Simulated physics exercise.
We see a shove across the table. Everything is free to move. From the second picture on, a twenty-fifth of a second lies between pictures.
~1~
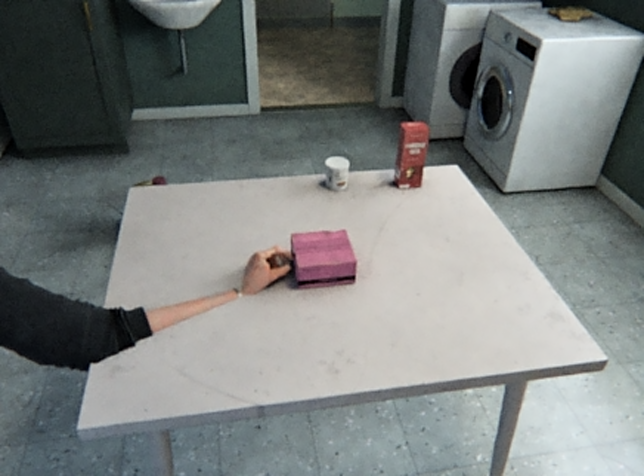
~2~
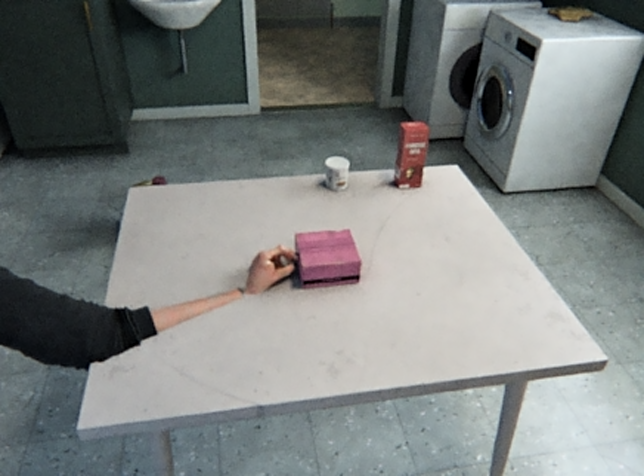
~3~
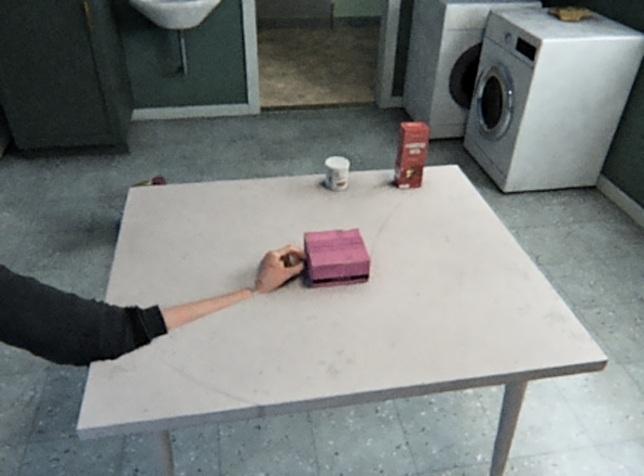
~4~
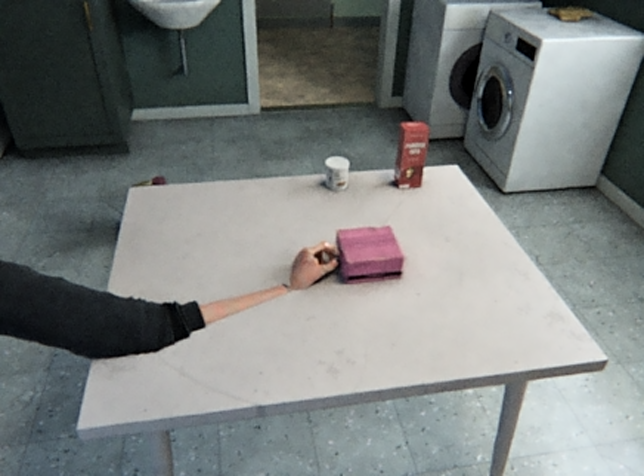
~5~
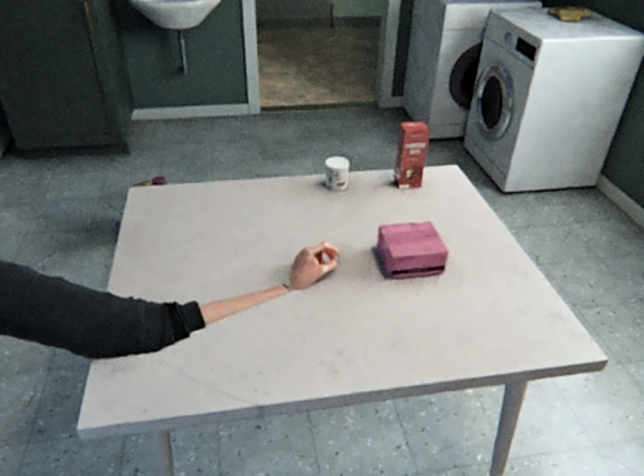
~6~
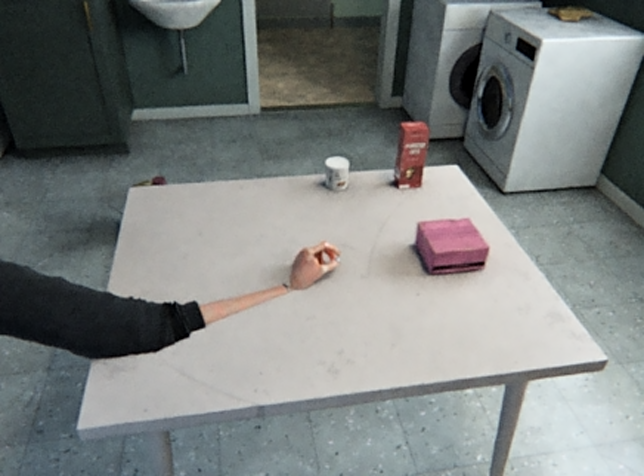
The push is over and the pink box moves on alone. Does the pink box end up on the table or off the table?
The pink box falls off the table.
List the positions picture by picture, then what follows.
The first picture shows under the hand; pink box (323, 258).
The second picture shows under the hand; pink box (327, 258).
The third picture shows under the hand; pink box (336, 257).
The fourth picture shows pink box (369, 254).
The fifth picture shows pink box (411, 249) slid about its own width.
The sixth picture shows pink box (450, 245) slid about its own width.
Then, 0.10 s after the last picture, pink box now off the table.
Then, 0.30 s after the last picture, things are still on the move.
Then, 0.50 s after the last picture, as before.
By the end, off the table, pink box.
